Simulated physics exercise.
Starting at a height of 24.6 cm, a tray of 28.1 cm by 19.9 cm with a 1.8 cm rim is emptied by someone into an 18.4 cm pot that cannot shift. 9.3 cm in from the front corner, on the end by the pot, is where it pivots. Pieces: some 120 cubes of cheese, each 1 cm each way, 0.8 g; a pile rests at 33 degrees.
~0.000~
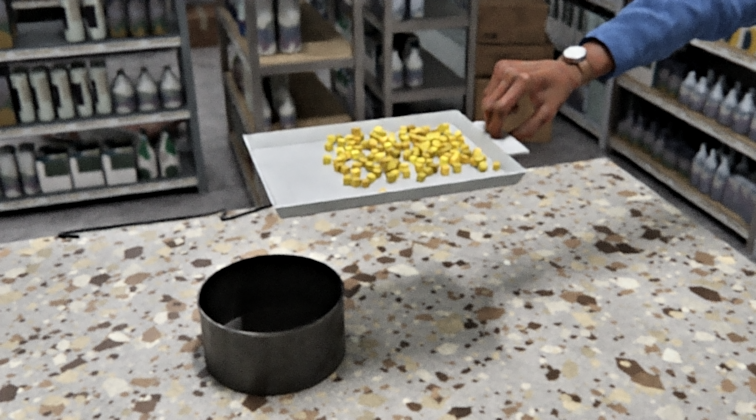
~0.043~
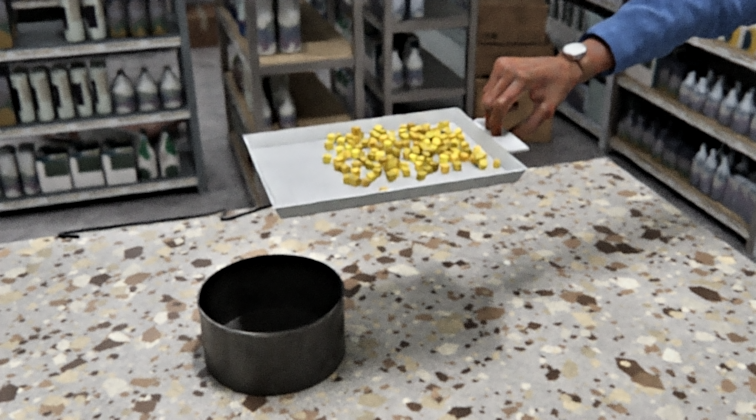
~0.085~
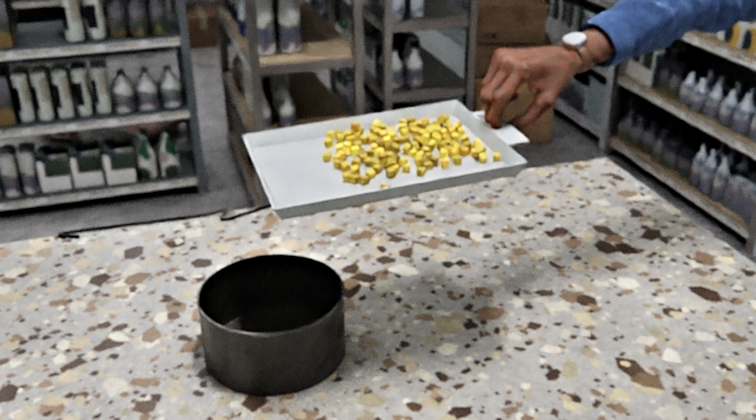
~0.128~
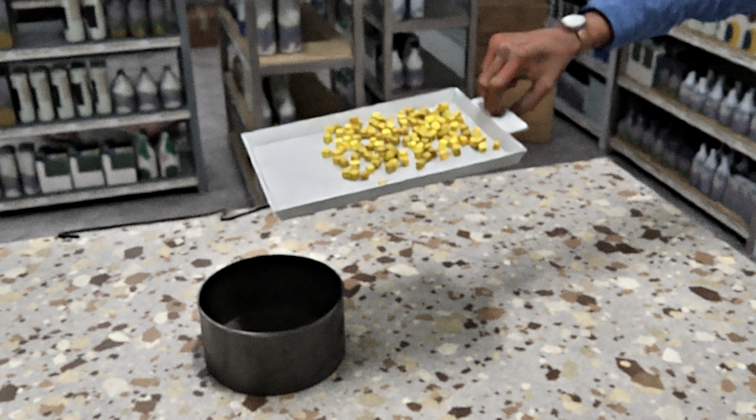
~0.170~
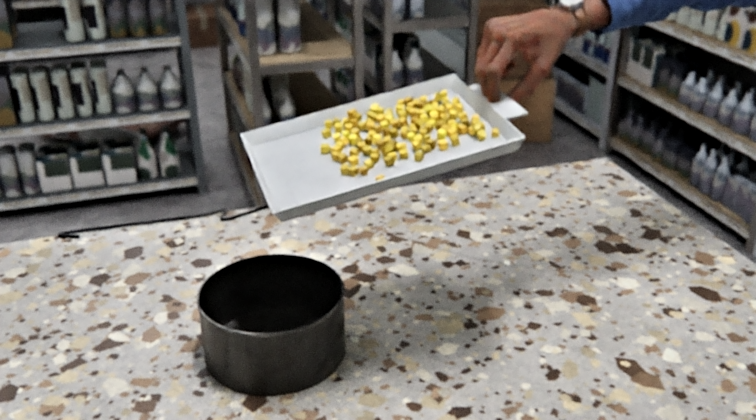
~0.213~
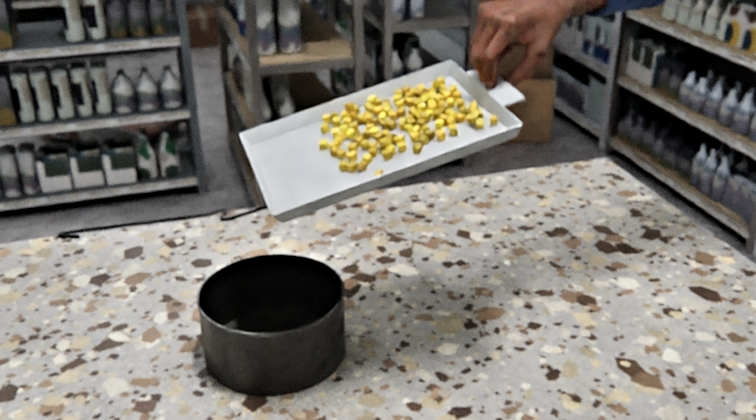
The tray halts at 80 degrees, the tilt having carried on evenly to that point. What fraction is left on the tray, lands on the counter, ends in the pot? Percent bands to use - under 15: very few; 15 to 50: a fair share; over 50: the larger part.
Tray - very few, counter - the larger part, pot - a fair share.
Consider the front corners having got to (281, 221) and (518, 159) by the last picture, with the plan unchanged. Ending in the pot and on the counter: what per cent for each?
In the pot: 20 per cent; on the counter: 80 per cent.
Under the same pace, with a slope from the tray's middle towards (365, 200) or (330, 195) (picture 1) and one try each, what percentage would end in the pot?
I'd put it at about 20 per cent for the first tilt and about 15 per cent for the second.
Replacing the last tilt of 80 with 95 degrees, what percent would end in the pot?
Around 30 %, I reckon.
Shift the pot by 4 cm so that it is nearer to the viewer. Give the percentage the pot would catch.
Roughly 45 per cent.
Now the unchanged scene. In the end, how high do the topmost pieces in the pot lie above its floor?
Roughly 1.0 cm up.
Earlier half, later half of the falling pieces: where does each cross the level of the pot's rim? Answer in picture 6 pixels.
Early: About (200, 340); late: About (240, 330).
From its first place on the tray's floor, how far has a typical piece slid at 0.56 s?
I'd say close to 3 centimetres.
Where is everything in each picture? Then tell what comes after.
Tray tilt 0 degrees, front corners at (281, 203) and (518, 170); middle of the pieces at (407, 154); pot at (271, 291), in the first picture.
Tray tilt 1 degrees, front corners at (280, 203) and (518, 167); middle of the pieces at (407, 152), in the second picture.
Tray tilt 3 degrees, front corners at (280, 204) and (518, 160); middle of the pieces at (407, 147), in the third picture.
Tray tilt 6 degrees, front corners at (279, 206) and (517, 149), lowest corner left front; middle of the pieces at (406, 139), in the fourth picture.
Tray tilt 10 degrees, front corners at (278, 207) and (516, 136), lowest corner left front; middle of the pieces at (405, 131), in the fifth picture.
Tray tilt 14 degrees, front corners at (278, 209) and (513, 123), lowest corner left front; middle of the pieces at (403, 122); pot at (271, 291). The tray's pace is about 90 degrees a second, in the sixth picture.
After 0.56 s, tilt 46 degrees; the tray holds 100 %, the pot 0 %.
After 0.80 s, tilt 68 degrees; the tray holds 70 %, the pot 0 %.
After 1.14 s, tilt 80 degrees; the tray holds 5 %, the pot 20 %.
By 2.4 s all is still; tray 0 %, counter 75 %, pot 25 %.
